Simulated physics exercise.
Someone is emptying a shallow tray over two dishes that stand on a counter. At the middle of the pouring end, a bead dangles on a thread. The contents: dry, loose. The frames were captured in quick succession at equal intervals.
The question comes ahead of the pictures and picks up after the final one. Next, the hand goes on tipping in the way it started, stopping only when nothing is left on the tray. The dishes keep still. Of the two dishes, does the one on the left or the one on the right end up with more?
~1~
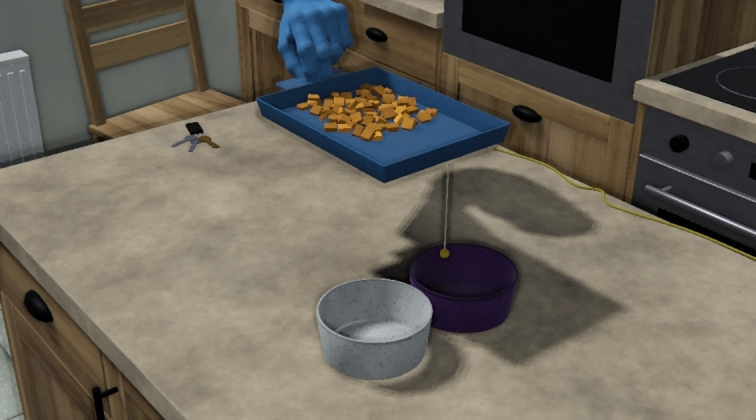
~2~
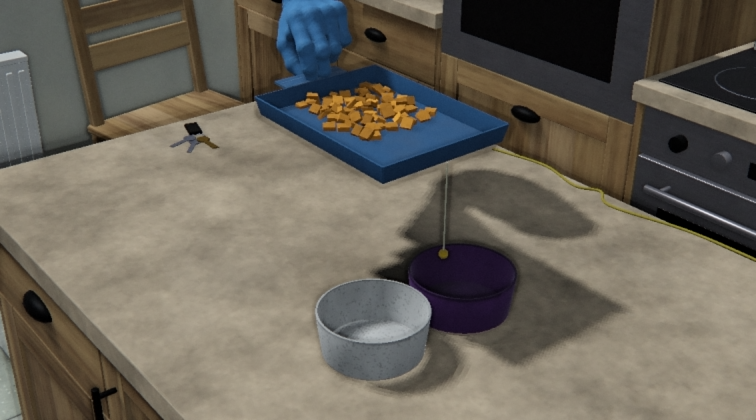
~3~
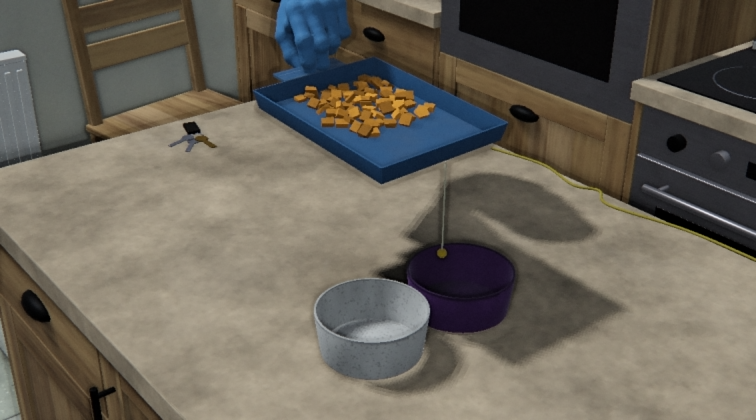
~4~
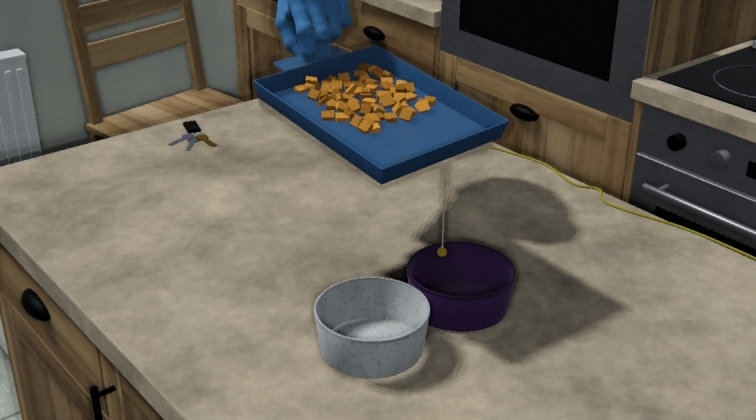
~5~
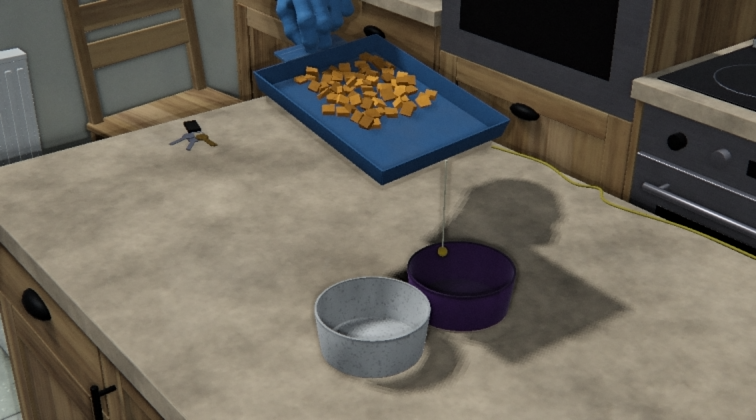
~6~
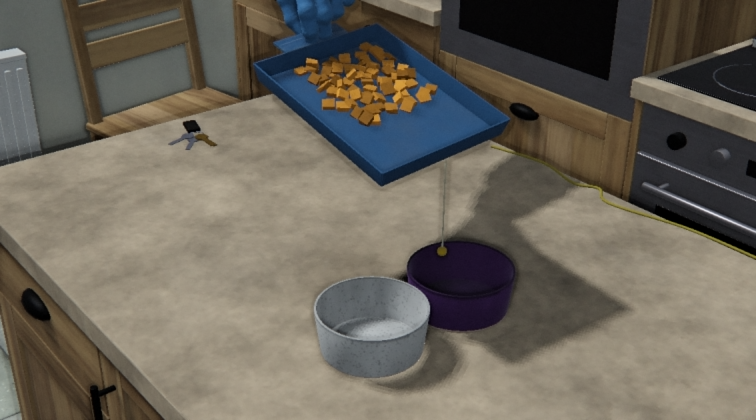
Most of the load heads over to the left dish, I'd guess.
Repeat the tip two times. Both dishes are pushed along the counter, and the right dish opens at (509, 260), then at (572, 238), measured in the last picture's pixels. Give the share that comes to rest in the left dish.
Close to 90 in a hundred, then close to 10 in a hundred.
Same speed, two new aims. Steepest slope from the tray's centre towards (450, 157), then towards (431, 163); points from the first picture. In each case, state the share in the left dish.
For the first it's near 0 %, for the second near 30 %.
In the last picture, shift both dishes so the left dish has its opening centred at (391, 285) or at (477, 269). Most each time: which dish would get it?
Note: Try one - the dish on the left side; try two - the dish on the left side.
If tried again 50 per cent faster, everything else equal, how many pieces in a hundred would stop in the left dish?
I'd put it at some 60 per cent.
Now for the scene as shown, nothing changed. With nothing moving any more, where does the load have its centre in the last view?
At about (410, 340), give or take.
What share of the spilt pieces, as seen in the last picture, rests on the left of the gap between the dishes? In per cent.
Some 0 %.
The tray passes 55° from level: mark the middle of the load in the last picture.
The load is centred near (408, 148).
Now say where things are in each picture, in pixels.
The first frame shows corners of the pouring end (384, 163) and (504, 123), level; middle of the load (369, 110), small crackers; left dish (411, 352); right dish (500, 309); bead on its thread (445, 253).
The second frame shows corners of the pouring end (383, 164) and (503, 123), level; middle of the load (367, 109).
The third frame shows corners of the pouring end (382, 165) and (502, 122), tipped barely, lowest at the left corner; middle of the load (366, 104).
The fourth frame shows corners of the pouring end (383, 166) and (503, 120), tipped a little, lowest at the left corner; middle of the load (367, 96).
The fifth frame shows corners of the pouring end (383, 167) and (504, 119), tipped a little, lowest at the left corner; middle of the load (367, 89).
The sixth frame shows corners of the pouring end (383, 169) and (504, 118), tipped a little, lowest at the left corner; middle of the load (367, 82); left dish (409, 350); right dish (498, 307).
Just after the last frame, tray tipped steeply; every one on the tray.
A moment on, tray tipped right over; almost all on the tray; just a few in the left dish; just a few in the right dish; just a few outside both.
Further on, tray tipped past a quarter turn; roughly half in the left dish; roughly a quarter in the right dish; roughly a quarter outside both.
When it is over, tray tipped past a quarter turn; roughly half in the left dish; roughly a quarter in the right dish; roughly a quarter outside both.
